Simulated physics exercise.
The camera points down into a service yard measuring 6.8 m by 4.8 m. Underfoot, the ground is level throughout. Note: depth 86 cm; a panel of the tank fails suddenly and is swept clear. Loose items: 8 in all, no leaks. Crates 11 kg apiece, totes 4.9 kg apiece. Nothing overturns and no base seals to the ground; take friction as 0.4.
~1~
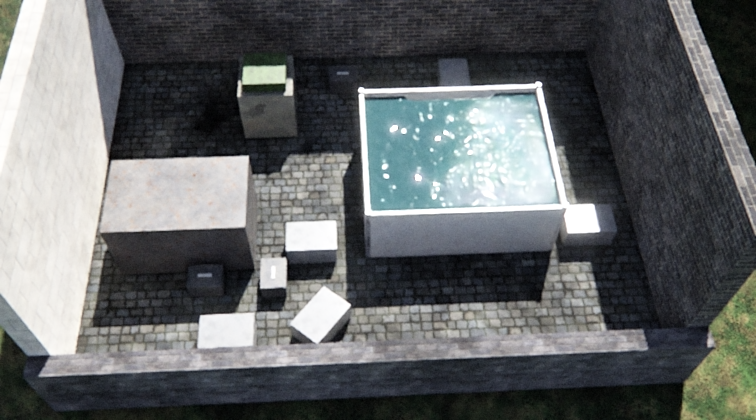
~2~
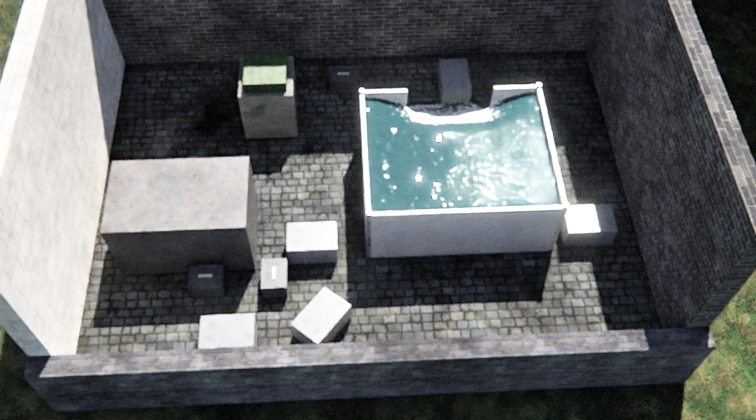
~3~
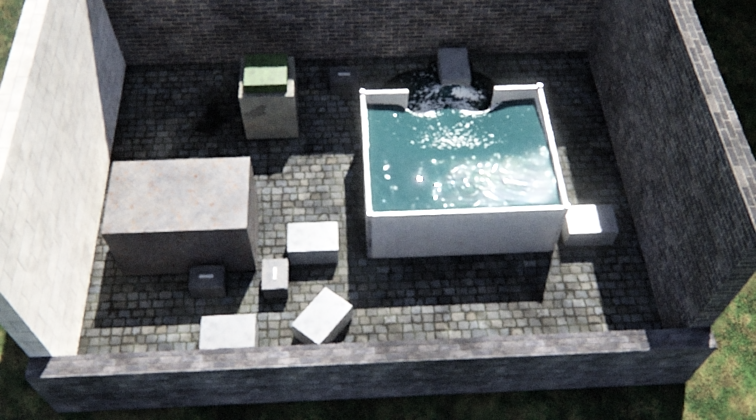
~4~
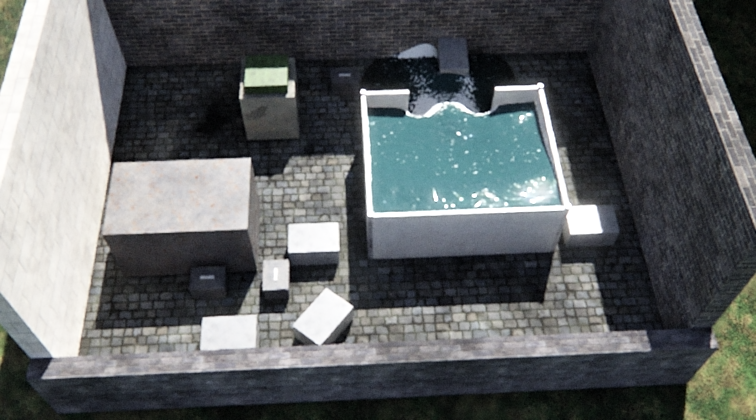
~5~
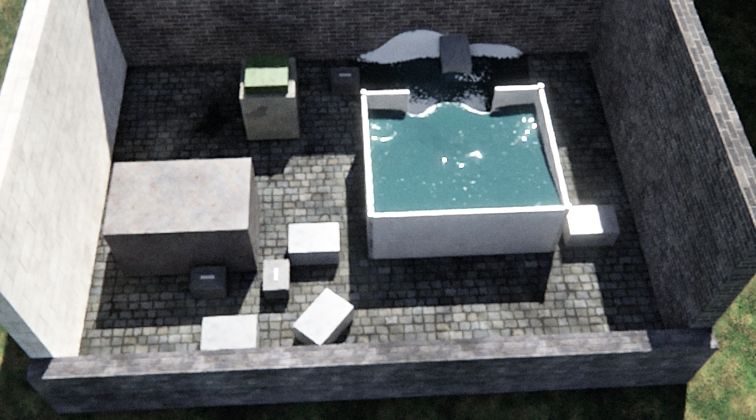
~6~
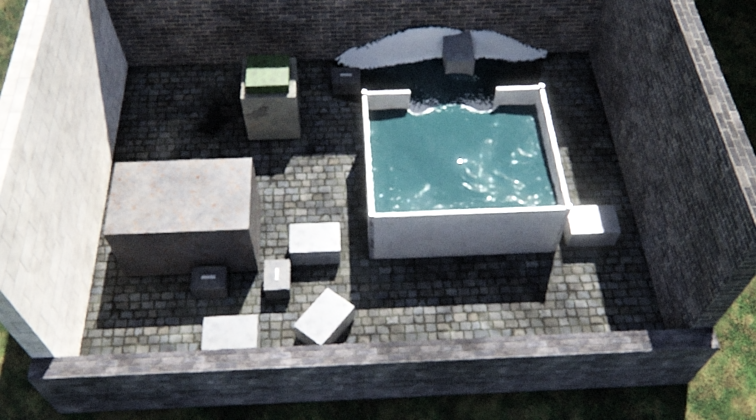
Water pours through a gap in the tank's far side and spreads along the back wall.
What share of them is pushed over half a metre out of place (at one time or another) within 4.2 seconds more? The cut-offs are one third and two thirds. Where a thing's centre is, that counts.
The share is between one third and two thirds.
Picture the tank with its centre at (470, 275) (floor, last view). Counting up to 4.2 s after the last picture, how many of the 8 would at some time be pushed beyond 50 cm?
Count: 3.
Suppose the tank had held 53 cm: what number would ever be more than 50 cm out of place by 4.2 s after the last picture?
Count: 3.
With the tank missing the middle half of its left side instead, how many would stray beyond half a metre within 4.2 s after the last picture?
Then it comes to 7.
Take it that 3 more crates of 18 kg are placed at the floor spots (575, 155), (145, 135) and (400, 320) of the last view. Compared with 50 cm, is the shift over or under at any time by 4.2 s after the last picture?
In that order: More, more, under.
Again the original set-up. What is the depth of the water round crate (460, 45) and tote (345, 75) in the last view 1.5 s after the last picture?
Depth approx. 23 cm / 3 cm.
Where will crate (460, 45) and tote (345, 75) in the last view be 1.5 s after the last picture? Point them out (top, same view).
Approx. (586, 73); approx. (333, 144).
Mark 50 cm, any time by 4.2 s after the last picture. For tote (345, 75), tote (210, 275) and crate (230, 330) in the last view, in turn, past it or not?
Beyond the mark, within the mark, within the mark.
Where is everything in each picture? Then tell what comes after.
A crate at (455, 75) rests on the ground; a crate at (321, 314), on the bottom; water covers 4.0 m2; 0 of 8 have shifted, in the first picture.
A crate at (455, 75) rests on the ground; a crate at (321, 315), on the bottom; water covers 4.7 m2; 0 of 8 have shifted, in the second picture.
A crate at (455, 63), on the bottom, 21 cm from its start; a crate at (322, 315) rests on the ground; 5.7 m2 under water; 1 of 8 have shifted, in the third picture.
A crate at (453, 53) rests on the ground, 39 cm from its start; a crate at (323, 316) rests on the ground; 6.8 m2 under water; 1 of 8 have shifted, in the fourth picture.
A crate at (456, 50) floats, 40 cm from its start; a crate at (323, 316) rests on the ground; water covers 7.1 m2; 1 of 8 have shifted, in the fifth picture.
A crate at (459, 46), afloat, 40 cm from its start; a crate at (324, 316) rests on the ground; water covers 7.4 m2; 1 of 8 have shifted, in the sixth picture.
Then, 0.4 s after the last picture 0 of 8 are over 50 cm from their spots; 1 afloat.
Then, 1.5 s after the last picture 2 of 8 are over 50 cm from their spots; 1 afloat.
Then, 2.8 s after the last picture 3 of 8 are over 50 cm from their spots; 3 afloat.
Then, 4.2 s after the last picture 5 of 8 are over 50 cm from their spots, and 5 have been at some point; 5 afloat.
